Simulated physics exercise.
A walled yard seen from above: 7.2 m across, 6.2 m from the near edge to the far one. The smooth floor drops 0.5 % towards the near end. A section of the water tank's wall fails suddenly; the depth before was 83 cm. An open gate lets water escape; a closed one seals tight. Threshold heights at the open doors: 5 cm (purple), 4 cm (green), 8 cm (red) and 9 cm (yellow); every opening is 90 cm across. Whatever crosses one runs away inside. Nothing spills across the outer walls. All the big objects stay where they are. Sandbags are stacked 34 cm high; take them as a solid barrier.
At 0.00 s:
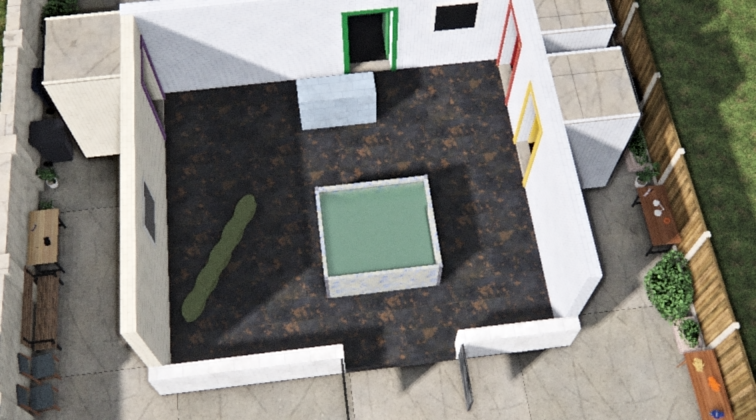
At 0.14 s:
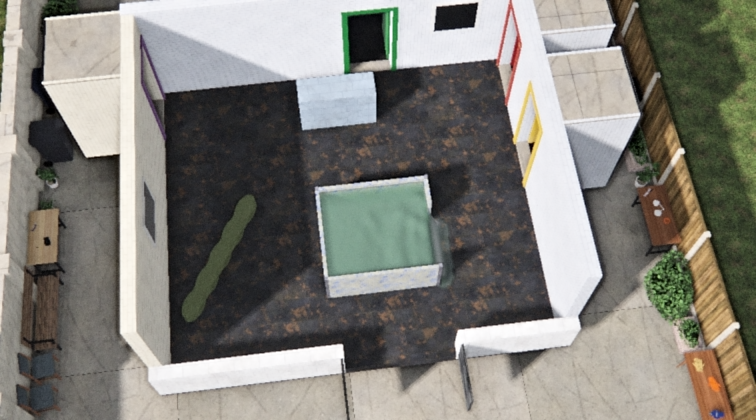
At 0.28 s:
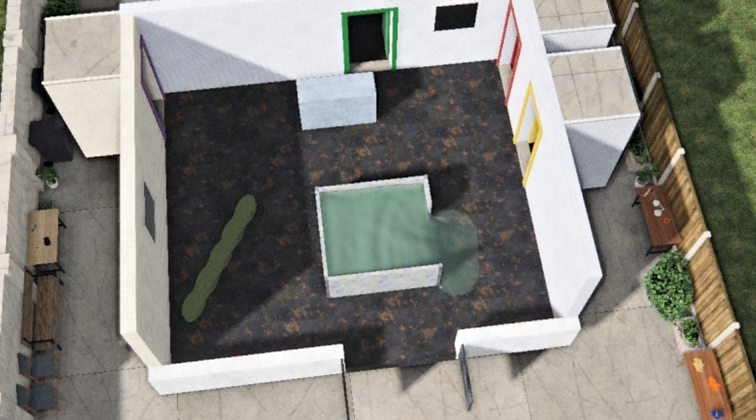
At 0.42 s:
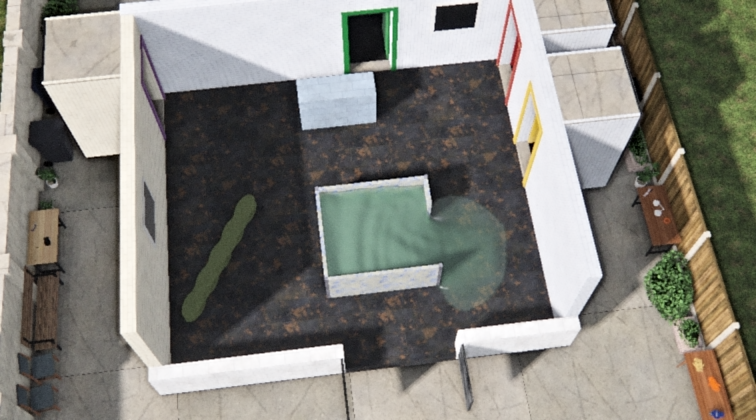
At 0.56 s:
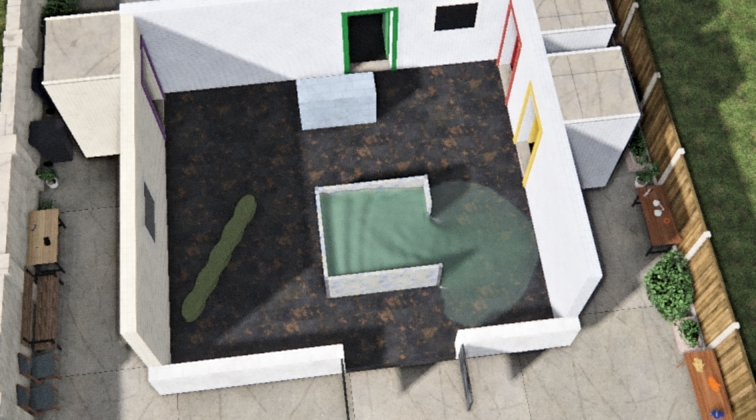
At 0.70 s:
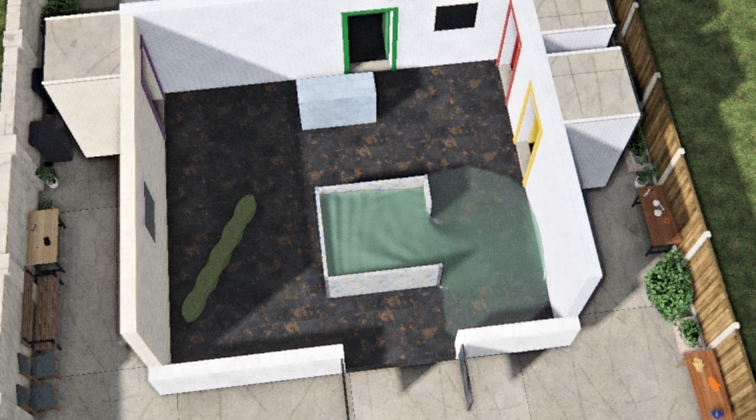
At first, a tank of still green water stands whole in a walled yard seen from above, with a low row of sandbags to its left. Then its right side gives way, and water pours out, fanning across the dark floor until it reaches the right-hand wall, while the sandbags stay dry.
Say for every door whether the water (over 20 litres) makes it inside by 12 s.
Within that time: At the purple door it goes over the limit; at the green door it exceeds the limit; at the red door it goes over the limit; at the yellow door it passes the limit.
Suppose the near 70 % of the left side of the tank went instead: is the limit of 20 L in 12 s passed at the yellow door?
Then: Yellow under.
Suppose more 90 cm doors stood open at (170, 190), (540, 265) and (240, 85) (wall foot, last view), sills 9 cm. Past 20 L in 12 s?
In turn: Under, past it, not over.
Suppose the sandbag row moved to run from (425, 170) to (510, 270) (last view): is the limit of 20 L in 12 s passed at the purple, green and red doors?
Then: Purple over, green past it, red above.
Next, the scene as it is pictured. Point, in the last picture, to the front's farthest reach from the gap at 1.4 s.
At about (509, 119).
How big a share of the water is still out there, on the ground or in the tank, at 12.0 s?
Roughly 80 in a hundred.
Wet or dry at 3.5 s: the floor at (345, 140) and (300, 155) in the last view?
In turn: Not reached, not reached.
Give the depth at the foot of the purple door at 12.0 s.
About 8.0 cm.
After 1.4 s water covers 20 % of the floor and is deepest (69 cm) near (553, 321); purple door not reached, green door not reached, red door not reached, yellow door 17 cm at the sill, 5 L in.
After 2.2 s water covers 25 % of the floor and is deepest (52 cm) near (542, 269); purple door not reached, green door not reached, red door 6 cm at the sill, 0 L in, yellow door 16 cm at the sill, 23 L in.
After 3.5 s water covers 50 % of the floor and is deepest (28 cm) near (536, 333); purple door not reached, green door 8 cm at the sill, 0 L in, red door 11 cm at the sill, 6 L in, yellow door 12 cm at the sill, 43 L in.
After 7.0 s water covers 85 % of the floor and is deepest (14 cm) near (172, 377); purple door 11 cm at the sill, 17 L in, green door 9 cm at the sill, 35 L in, red door 13 cm at the sill, 66 L in, yellow door 8 cm at the sill, 54 L in.
After 12.0 s water covers 95 % of the floor and is deepest (12 cm) near (198, 282); purple door 8 cm at the sill, 70 L in, green door 6 cm at the sill, 72 L in, red door 6 cm at the sill, 82 L in, yellow door 7 cm at the sill, 54 L in.
